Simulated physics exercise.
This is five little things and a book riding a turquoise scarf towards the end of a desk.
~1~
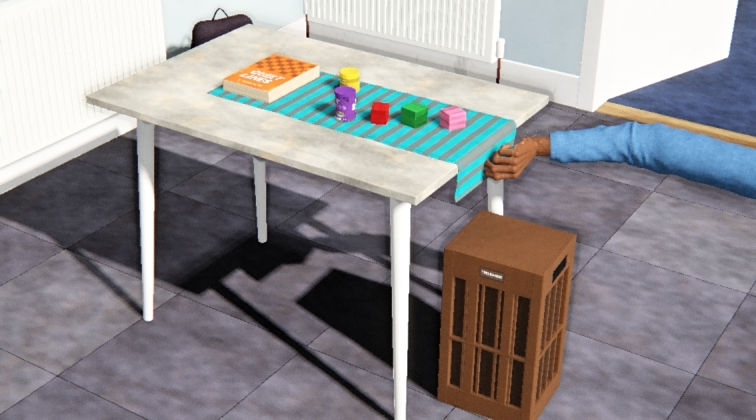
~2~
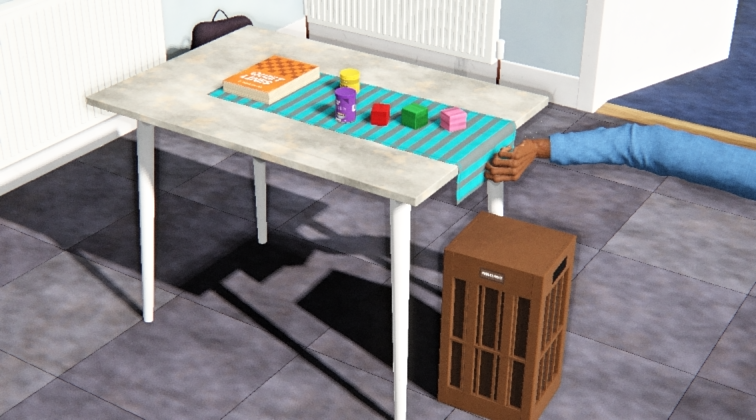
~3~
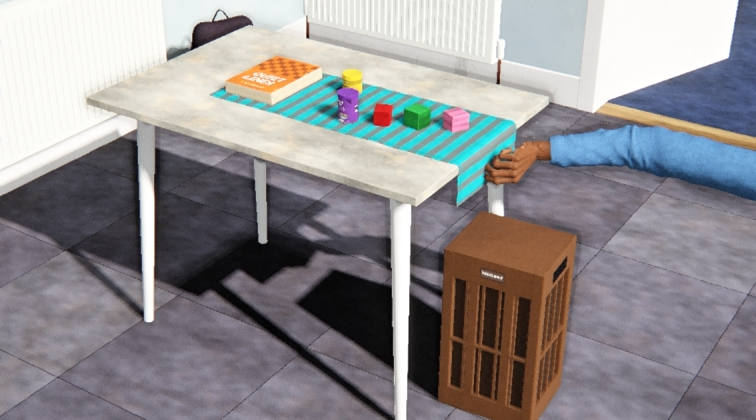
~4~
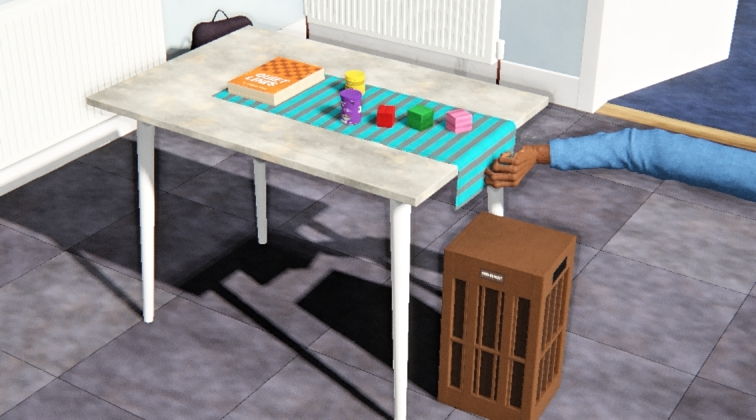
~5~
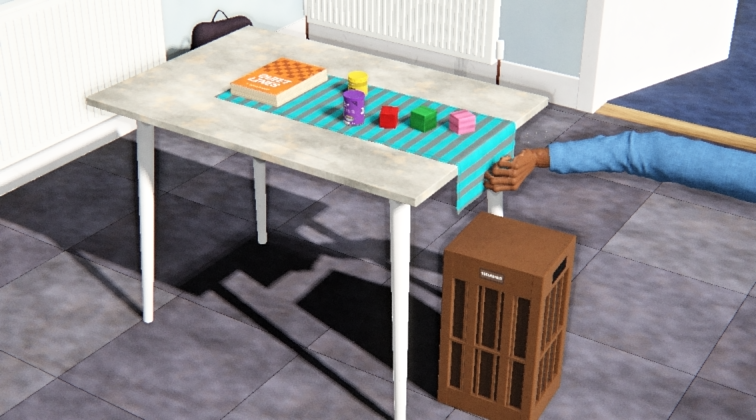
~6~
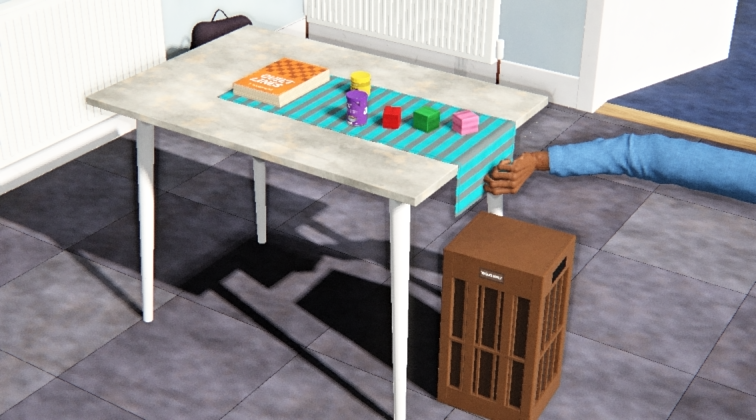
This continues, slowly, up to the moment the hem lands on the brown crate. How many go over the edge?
The count of fallen things is one.
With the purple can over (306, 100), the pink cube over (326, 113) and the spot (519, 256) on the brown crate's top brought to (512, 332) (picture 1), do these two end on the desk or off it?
The purple can survives, the pink cube remains up.
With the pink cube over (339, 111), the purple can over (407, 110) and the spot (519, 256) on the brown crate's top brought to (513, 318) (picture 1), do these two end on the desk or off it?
The pink cube does not fall; the purple can tumbles off.
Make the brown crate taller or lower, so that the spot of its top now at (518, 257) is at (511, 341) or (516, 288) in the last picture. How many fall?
Over the edge go 4 and 2.
Soon after, hem near (485, 207); all still up.
Then, hem on the crate; pink cube gone.
At rest, hem on the crate; pink cube gone. It carries off one.
